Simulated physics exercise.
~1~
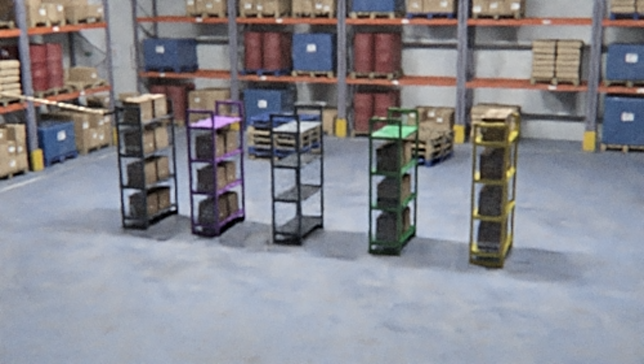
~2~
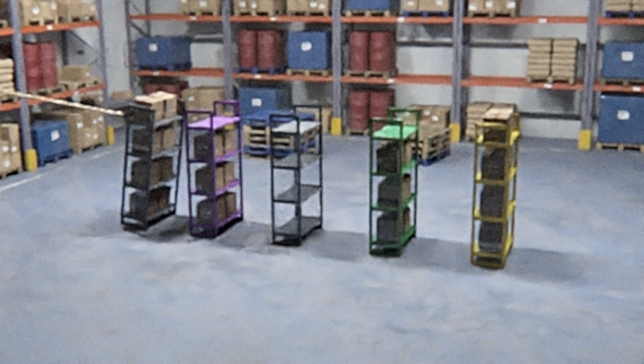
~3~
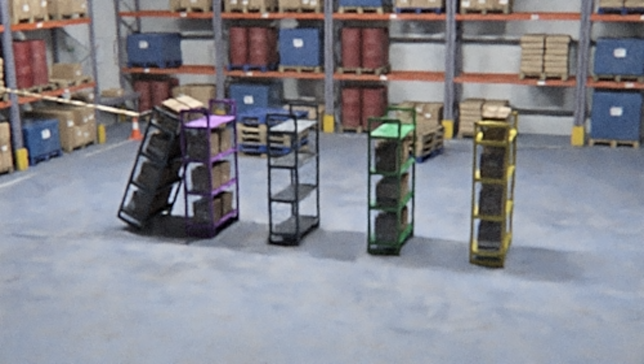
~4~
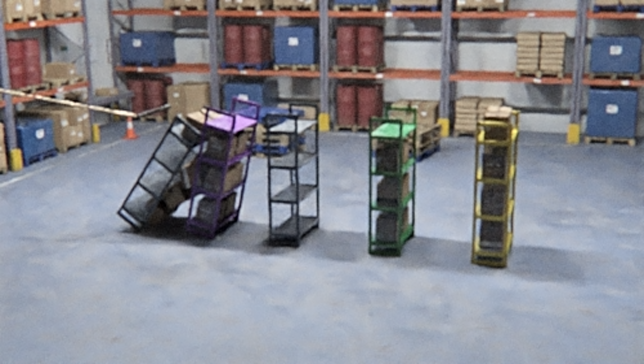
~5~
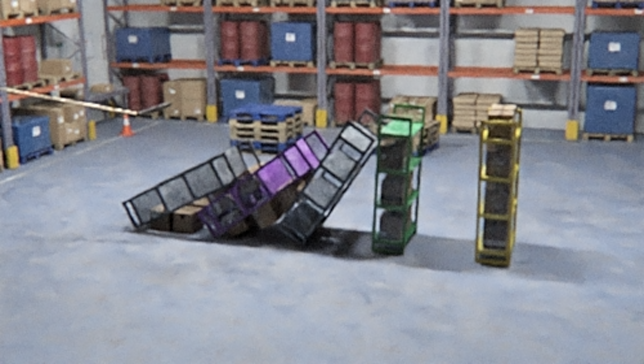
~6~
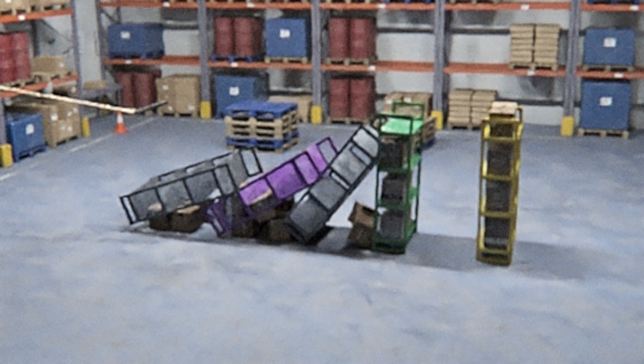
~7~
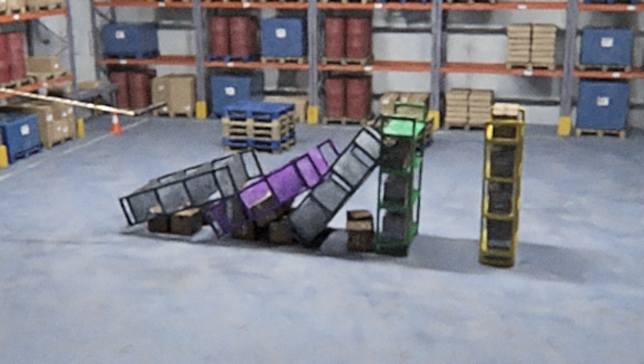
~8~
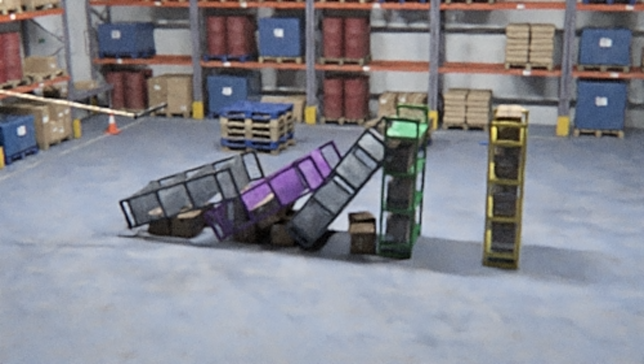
The video shows five shelving racks in a warehouse as a pole tips the leftmost one rightward into the purple rack, which topples against the next. Cartons spill, and the three racks end up leaning in a heap against the green rack, which stays standing like the yellow one.
